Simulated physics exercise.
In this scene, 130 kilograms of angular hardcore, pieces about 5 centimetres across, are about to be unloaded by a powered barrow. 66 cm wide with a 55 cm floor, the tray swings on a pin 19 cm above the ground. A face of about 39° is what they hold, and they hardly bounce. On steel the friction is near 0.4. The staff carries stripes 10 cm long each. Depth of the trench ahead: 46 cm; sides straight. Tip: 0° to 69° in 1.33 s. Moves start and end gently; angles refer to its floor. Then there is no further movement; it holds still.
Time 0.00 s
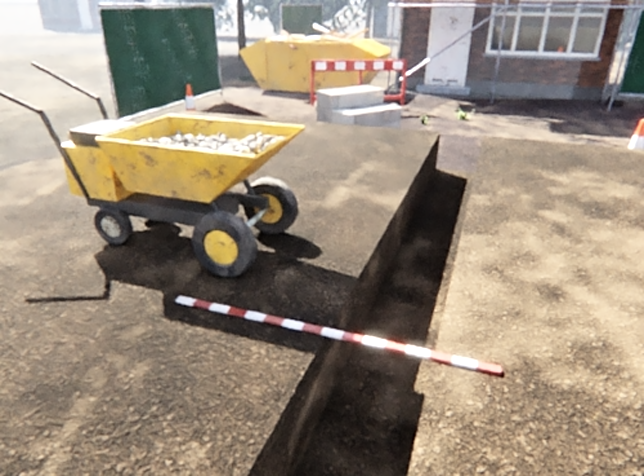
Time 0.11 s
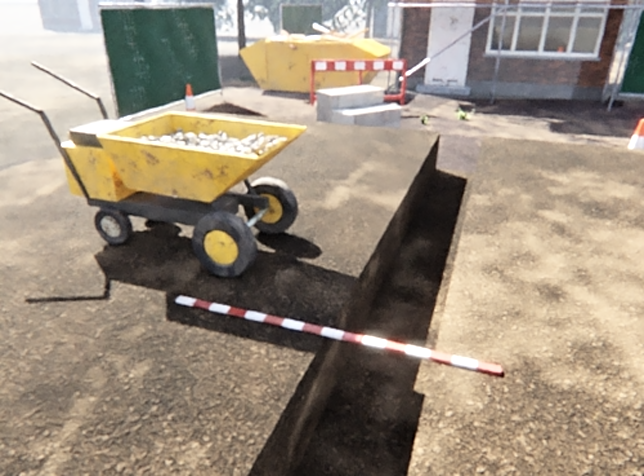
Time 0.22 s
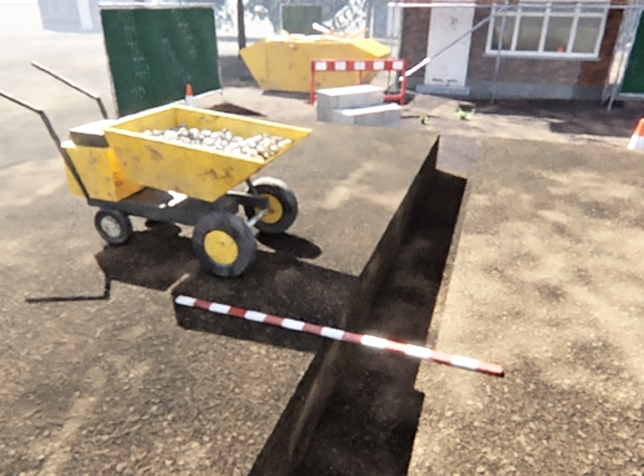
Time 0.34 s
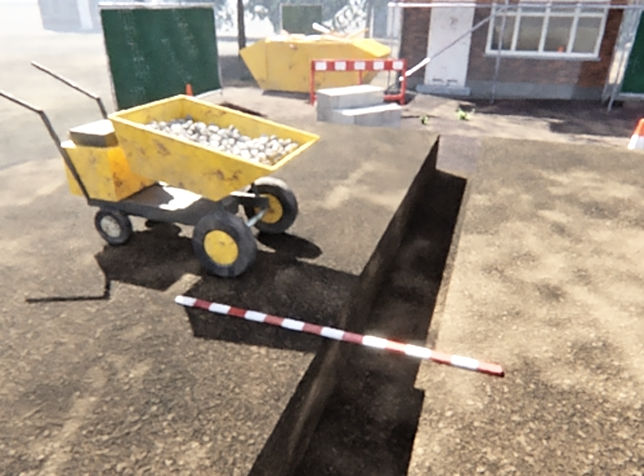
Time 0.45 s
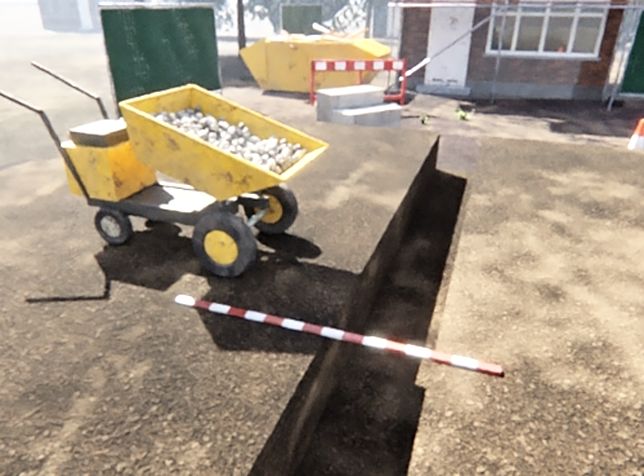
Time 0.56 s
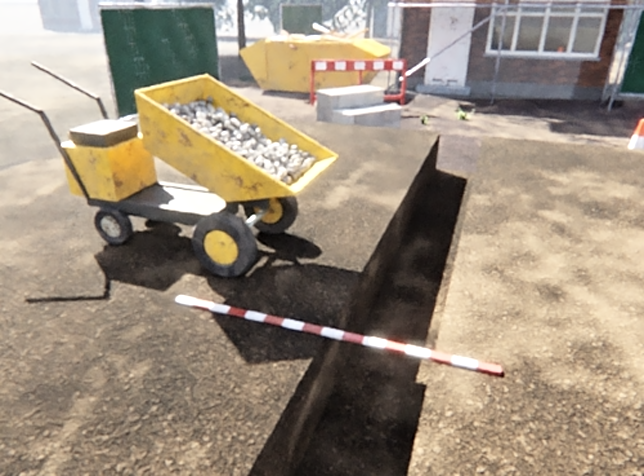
On a building site, a yellow powered barrow loaded with pale stones stood still beside a straight trench while its tray slowly tilted, the back end rising and the front lip leaning to the right.
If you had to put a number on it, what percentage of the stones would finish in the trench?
I'd put it at about 88 percent.
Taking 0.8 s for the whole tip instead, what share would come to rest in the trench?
Trench share: Approx. 95%.
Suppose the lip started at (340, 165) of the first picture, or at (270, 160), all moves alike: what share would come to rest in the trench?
Close to 70 percent in the first case, 100 percent in the second.
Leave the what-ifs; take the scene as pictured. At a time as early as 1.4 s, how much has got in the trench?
Some 20 per cent.
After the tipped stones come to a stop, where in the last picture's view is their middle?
Roughly at pixel (398, 334).
After 1.0 s the floor is at 58°; 100 % in the tray; the foremost stones are at (330, 221).
After 1.4 s the floor is at 69°; 67 % in the tray, 11 % short of the trench, 22 % in the trench; the foremost stones are at (393, 320).
After 1.8 s the floor is at 69°; 22 % in the tray, 13 % short of the trench, 65 % in the trench; the foremost stones are at (436, 351).
After 3.7 s the floor is at 69°; 0 % in the tray, 12 % short of the trench, 88 % in the trench; the foremost stones are at (440, 330).
